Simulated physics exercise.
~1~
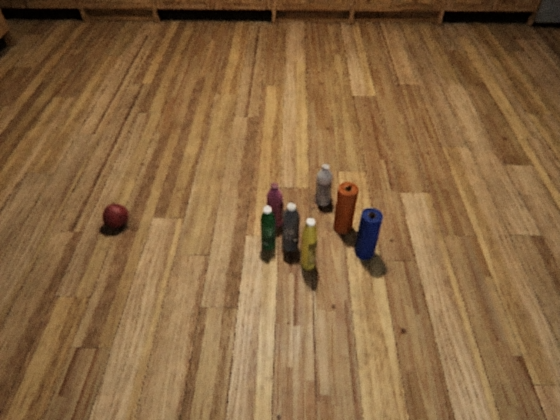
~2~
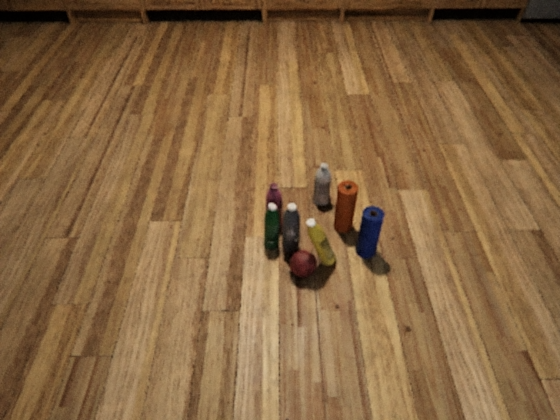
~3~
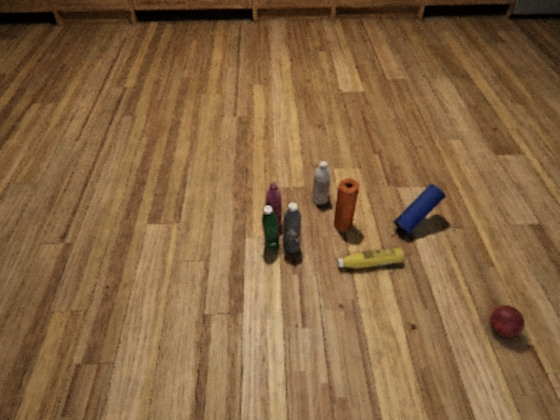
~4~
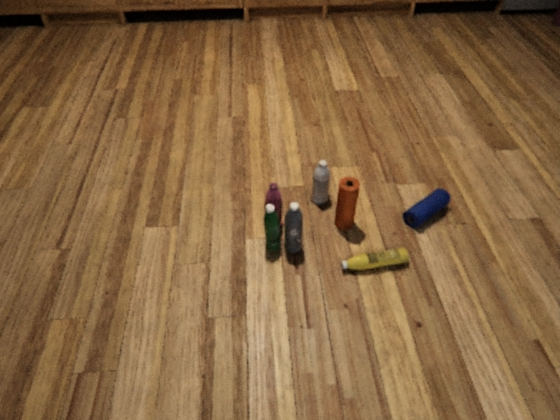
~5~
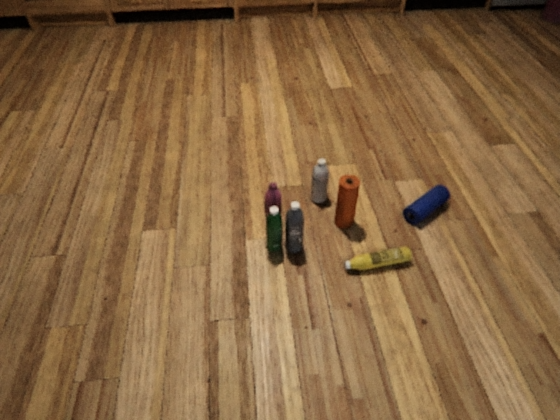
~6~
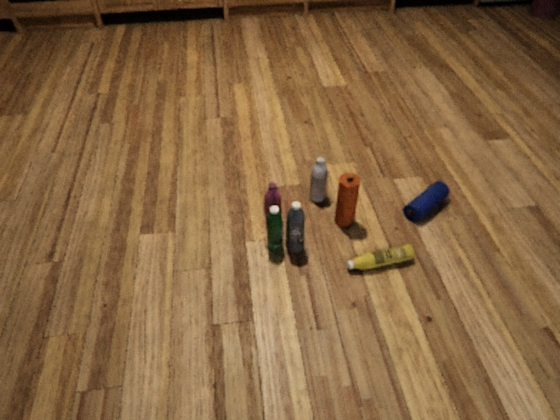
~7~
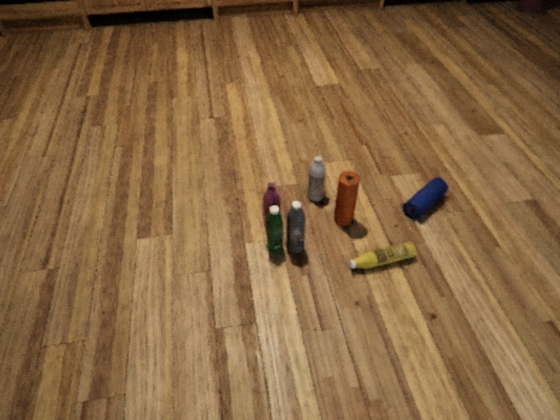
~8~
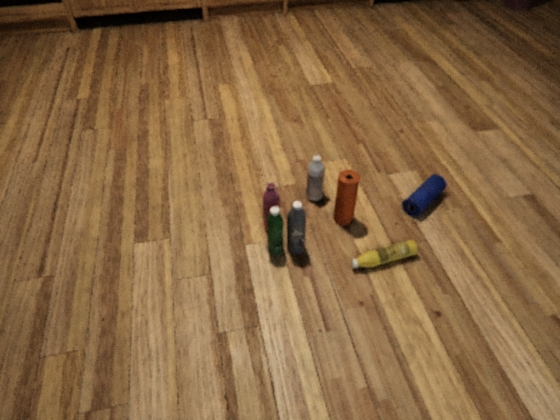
A red ball rolls in from the left across a wooden plank floor, seen from above at an angle as the view drifts slightly sideways. Ahead of it stands a cluster of pink, green, grey, white and yellow bottles, with an orange roll and a blue roll on the right. The ball reaches the yellow bottle at the front, which leans and topples onto its side. The blue roll is knocked over too, while the ball carries on toward the lower right and out of view. The yellow bottle and blue roll end lying down, with the others still upright.
